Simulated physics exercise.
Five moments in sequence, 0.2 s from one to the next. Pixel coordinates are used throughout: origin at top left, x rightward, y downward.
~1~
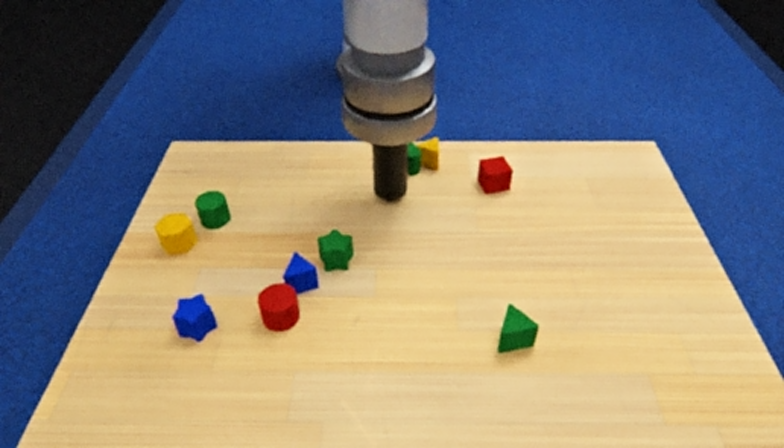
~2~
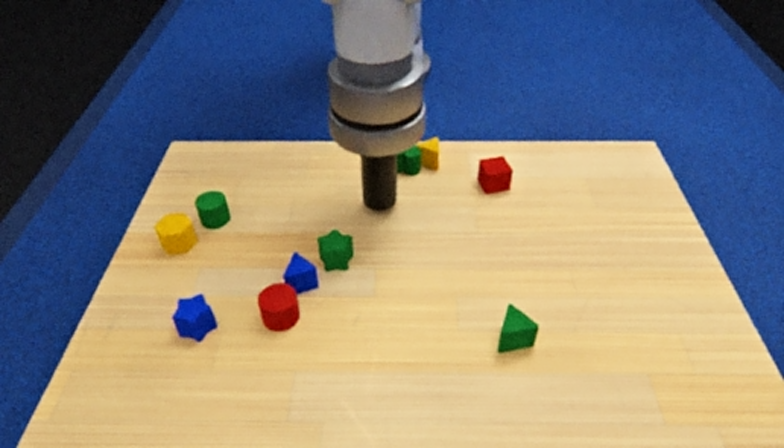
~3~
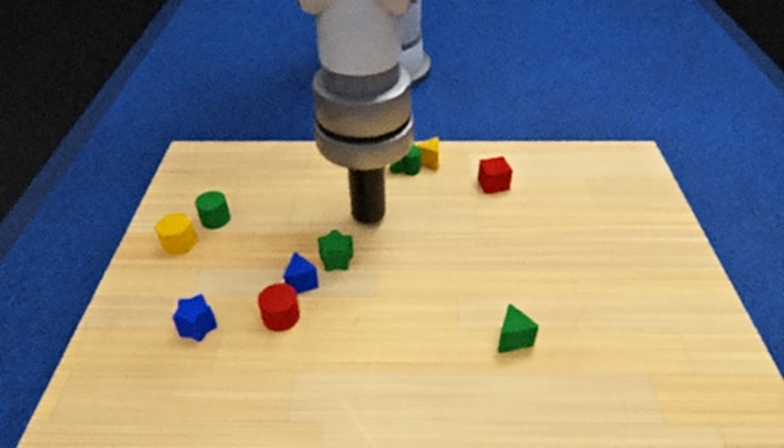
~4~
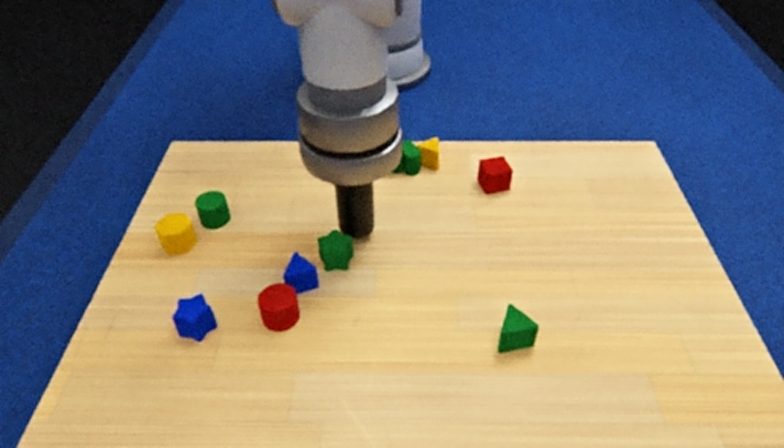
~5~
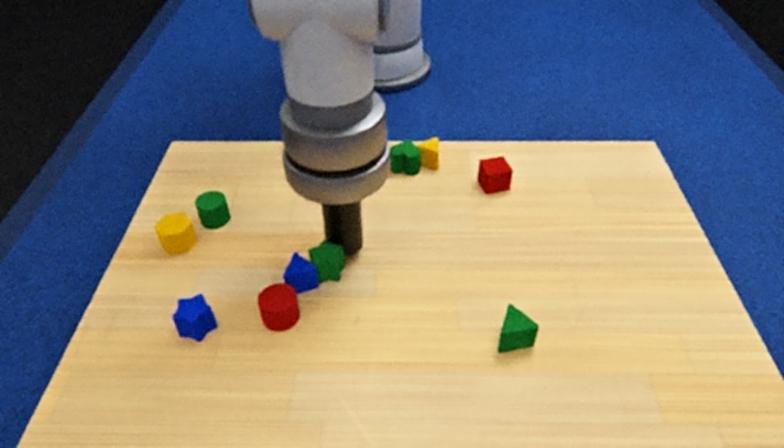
A robotic arm with a dark post at its tip moves down and slightly left across a wooden board scattered with small coloured blocks. The post reaches the green star block and nudges it a short way down and left, right beside the blue triangular piece, while the other blocks stay still.
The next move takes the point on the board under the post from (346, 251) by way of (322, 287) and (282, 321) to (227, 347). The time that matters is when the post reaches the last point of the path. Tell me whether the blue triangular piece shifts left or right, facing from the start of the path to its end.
It moves off to the right.
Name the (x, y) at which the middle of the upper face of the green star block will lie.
Somewhere near (225, 358).
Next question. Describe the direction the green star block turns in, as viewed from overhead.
Viewed from overhead, the green star block winds up turned anticlockwise.
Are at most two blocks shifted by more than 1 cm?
No, it doesn't check out.
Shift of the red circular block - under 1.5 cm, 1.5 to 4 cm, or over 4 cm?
Beyond 4 cm.
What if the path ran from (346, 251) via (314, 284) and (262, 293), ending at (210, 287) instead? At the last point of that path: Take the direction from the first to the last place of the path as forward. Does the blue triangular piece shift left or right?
The left.
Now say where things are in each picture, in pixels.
Lower end of the post at (391, 189), tops of blocks, blue star block at (191, 308), red circular block at (277, 297), blue triangular piece at (298, 265), green star block at (335, 241), in the first picture.
Post at (380, 200), blocks as before, in the second picture.
Post at (368, 212), blocks as before, in the third picture.
Post at (357, 227), blocks as before, in the fourth picture.
Post at (345, 244), blue star block at (191, 308), red circular block at (277, 297), blue triangular piece at (298, 265), green star block at (326, 252), in the fifth picture.
What follows on the original path. One third of the way, post at (321, 281); red circular block at (263, 309); blue triangular piece at (267, 282), turned 50° clockwise; green star block at (296, 290).
Two thirds of the way, post at (279, 315); red circular block at (217, 340); blue triangular piece at (255, 286), turned 90° clockwise; green star block at (256, 329).
At the end, post at (224, 340); blue star block not moved; red circular block at (184, 363); blue triangular piece at (252, 287), turned 100° clockwise; green star block at (225, 358), turned 45° anticlockwise.
